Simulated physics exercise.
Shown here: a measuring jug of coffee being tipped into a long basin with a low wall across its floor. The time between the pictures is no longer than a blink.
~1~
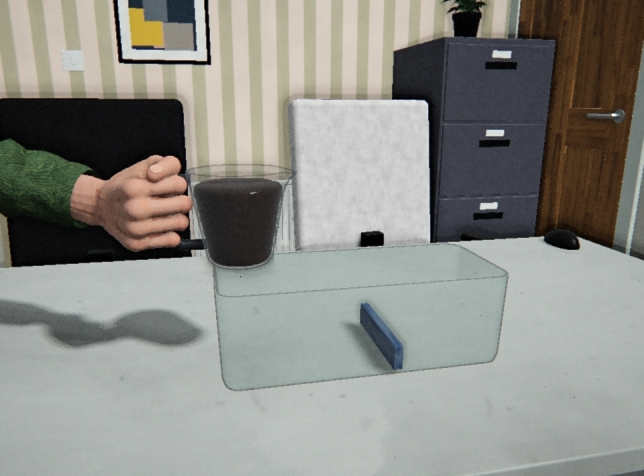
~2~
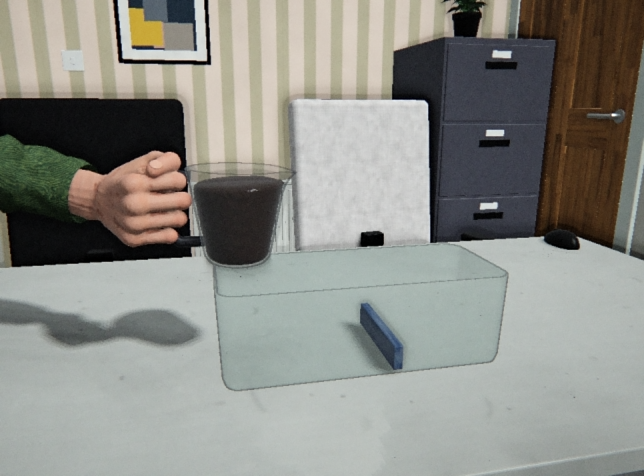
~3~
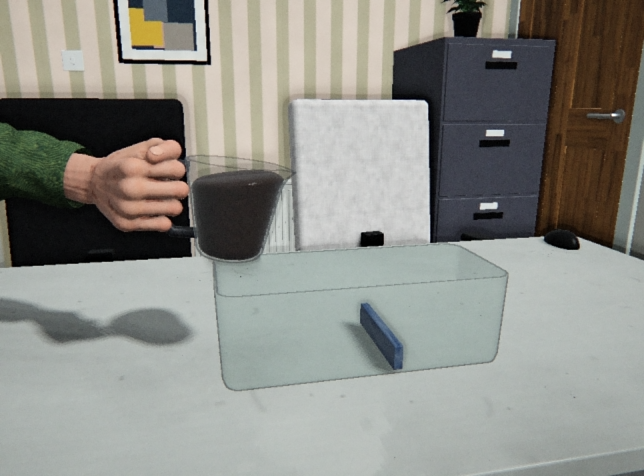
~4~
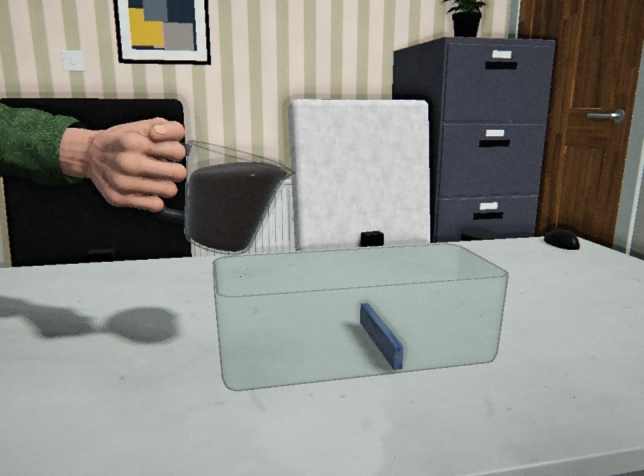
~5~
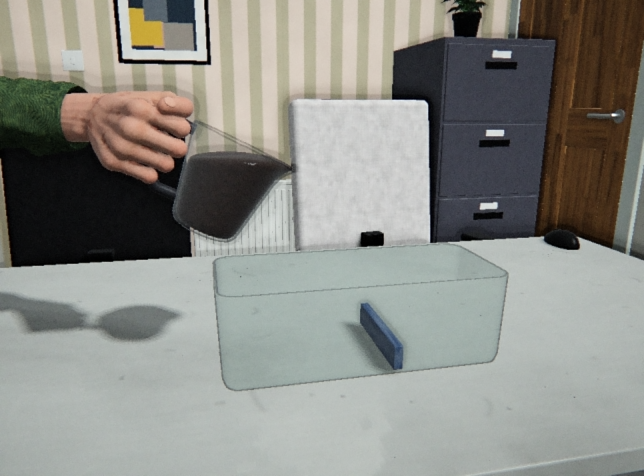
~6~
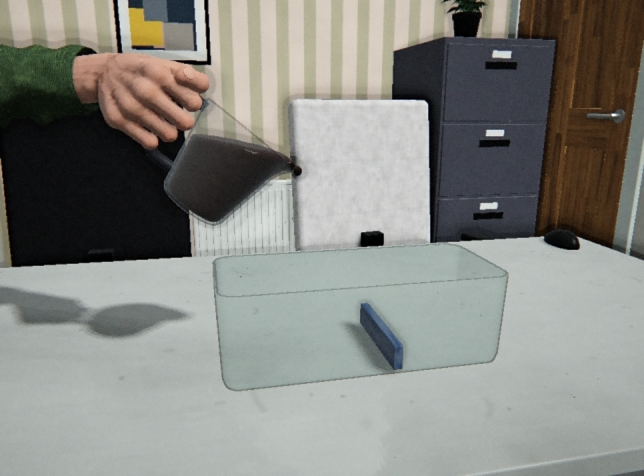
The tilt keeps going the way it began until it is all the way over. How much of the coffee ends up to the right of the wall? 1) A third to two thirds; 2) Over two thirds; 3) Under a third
A third to two thirds (1).
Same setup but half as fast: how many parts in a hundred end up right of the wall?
I'd put it at some 45 percent.
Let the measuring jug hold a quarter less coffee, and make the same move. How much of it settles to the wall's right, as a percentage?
40 %.
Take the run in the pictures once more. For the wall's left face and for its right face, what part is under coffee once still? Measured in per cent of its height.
Near 30 in a hundred to the left, 40 to the right.
A moment on, the measuring jug is tipped right over and 45 per cent is still to pour, 8 is left of the wall and 0 right of it.
Next, the measuring jug is tipped right over and 0 per cent is still to pour, 33 is left of the wall and 52 right of it.
Then the measuring jug is tipped right over and 0 per cent is still to pour, 38 is left of the wall and 42 right of it.
Later the measuring jug is tipped right over and 0 per cent is still to pour, 49 is left of the wall and 44 right of it.
At rest 49 per cent lies left of the wall, 44 right of it and 7 outside.
